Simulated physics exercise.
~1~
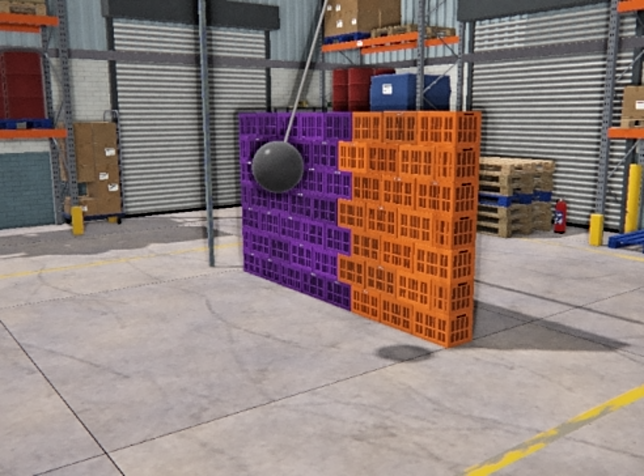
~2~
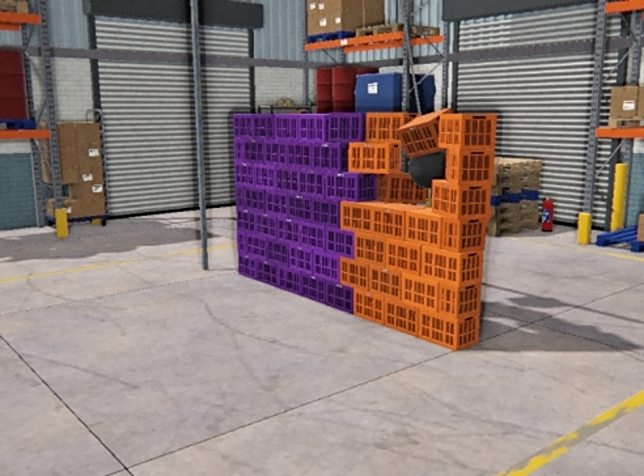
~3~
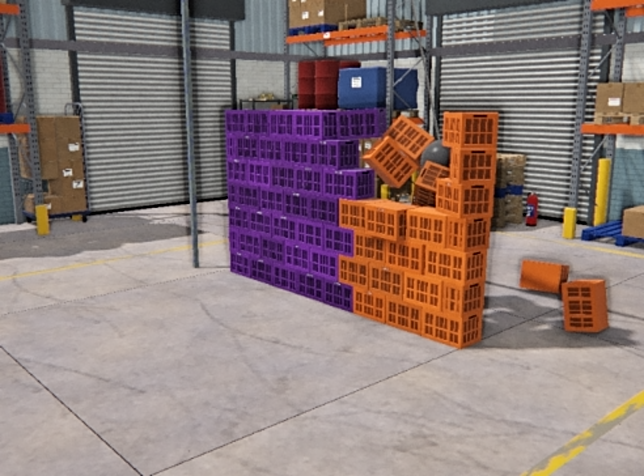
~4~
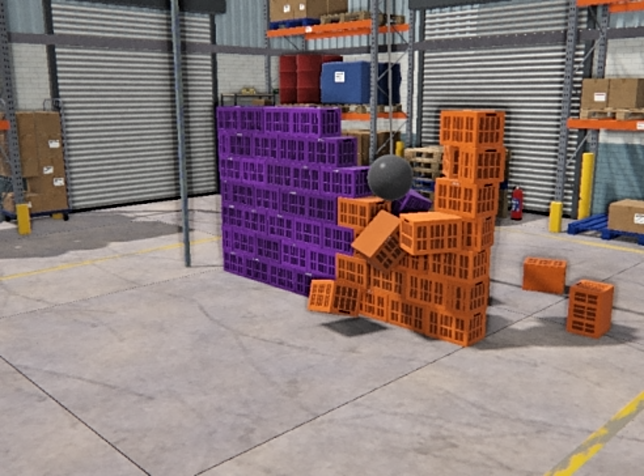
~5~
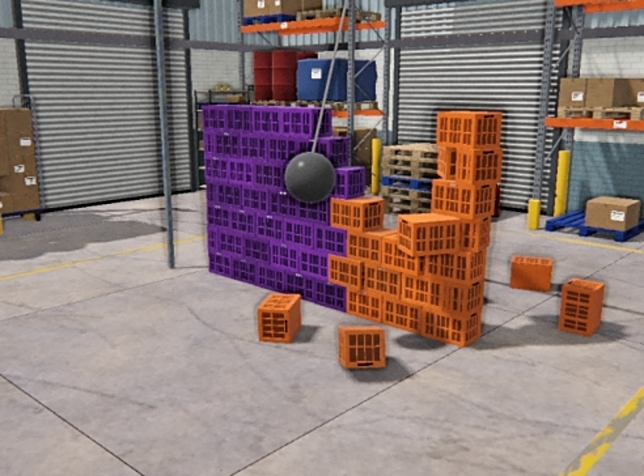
A dark ball on a line swings rightward into the orange part of a purple and orange crate wall, knocking several crates loose, then swings back left, leaving a gap beside a standing orange column at the right end and a few orange crates on the floor.
